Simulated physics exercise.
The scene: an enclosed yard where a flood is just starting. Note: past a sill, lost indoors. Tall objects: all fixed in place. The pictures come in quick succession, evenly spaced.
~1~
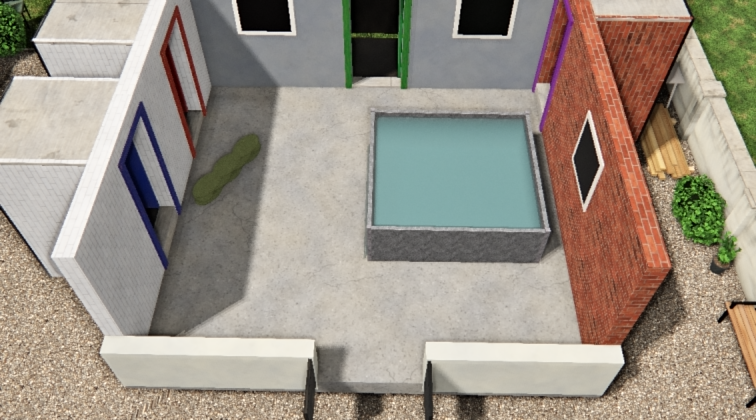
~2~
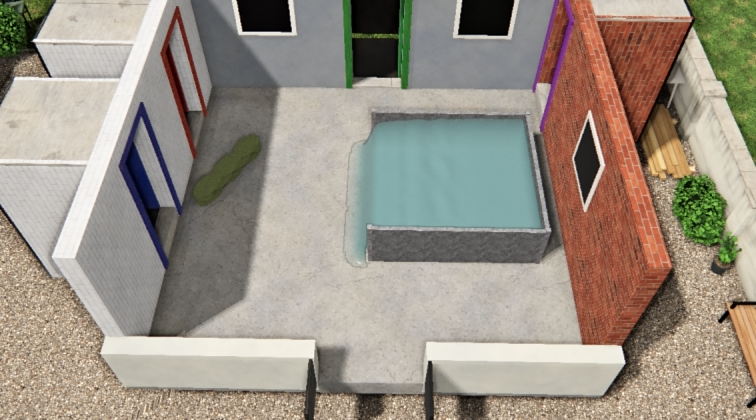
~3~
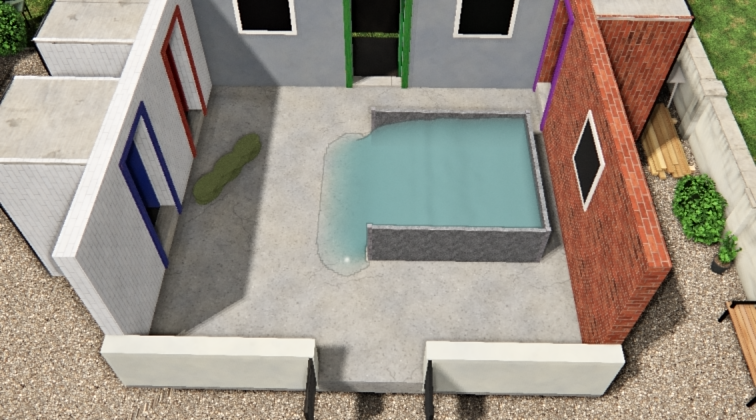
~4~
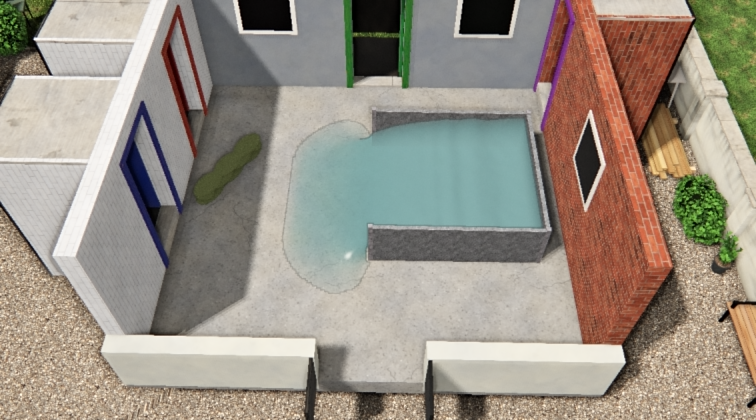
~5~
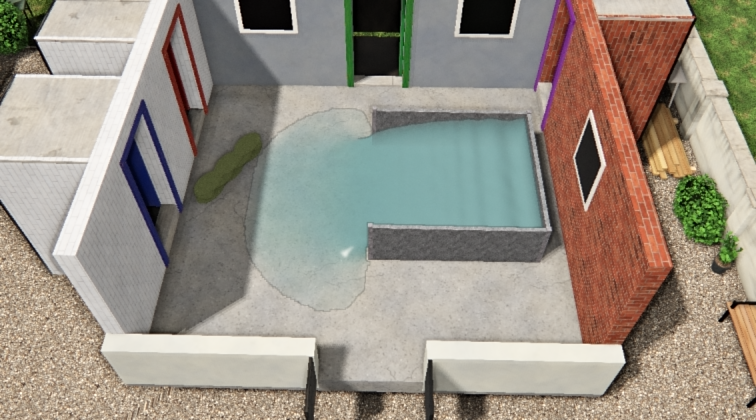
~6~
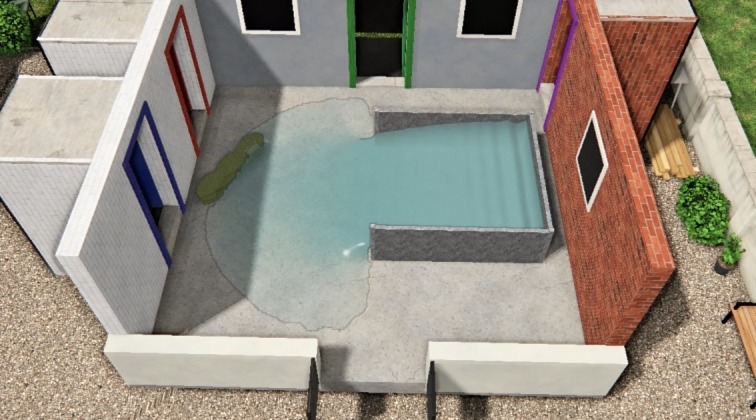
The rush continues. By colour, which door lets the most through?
Blue is the one.
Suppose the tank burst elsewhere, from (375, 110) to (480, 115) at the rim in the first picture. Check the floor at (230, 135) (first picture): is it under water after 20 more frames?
At that place: Covered.
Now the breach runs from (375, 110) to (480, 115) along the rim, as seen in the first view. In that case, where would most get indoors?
The green-painted one.
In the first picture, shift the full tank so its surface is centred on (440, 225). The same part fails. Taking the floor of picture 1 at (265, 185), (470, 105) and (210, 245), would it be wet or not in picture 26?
In the order given: Wetted, not reached and wetted.
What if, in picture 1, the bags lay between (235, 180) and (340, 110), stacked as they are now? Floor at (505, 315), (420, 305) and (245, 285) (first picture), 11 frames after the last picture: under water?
Going through them, I'd say unwetted, unwetted and swamped.
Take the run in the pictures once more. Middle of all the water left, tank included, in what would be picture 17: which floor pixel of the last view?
That puts it at around (324, 205).
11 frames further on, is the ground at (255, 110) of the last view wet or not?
That point would be inundated.
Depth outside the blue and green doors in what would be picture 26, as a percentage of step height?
Around 130 in a hundred for the first and 120 in a hundred for the second.
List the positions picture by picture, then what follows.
In the first picture, the tank at (453, 170) is whole and still.
In the second picture, the front is at (364, 264), out from the gap at (374, 187).
In the third picture, water pours out at (374, 188) and has run to (343, 270).
In the fourth picture, water pours out at (374, 190) and has run to (329, 129).
In the fifth picture, the front is at (293, 293), out from the gap at (374, 189).
In the sixth picture, water pours out at (377, 191) and has run to (212, 238).
A moment on, water covers 50 % of the floor; red door wet at the sill, nothing in, blue door some in, purple door not reached, green door not reached.
Next, water covers 55 % of the floor; red door a trickle in, blue door a lot in, purple door not reached, green door wet at the sill, nothing in.
Then, water covers 65 % of the floor; red door some in, blue door a lot in, purple door not reached, green door wet at the sill, nothing in.
Later, water covers 95 % of the floor; red door a lot in, blue door a lot in, purple door wet at the sill, nothing in, green door a trickle in.
In the end, water covers 95 % of the floor; red door a lot in, blue door a lot in, purple door wet at the sill, nothing in, green door some in; the blue door has let in the most.
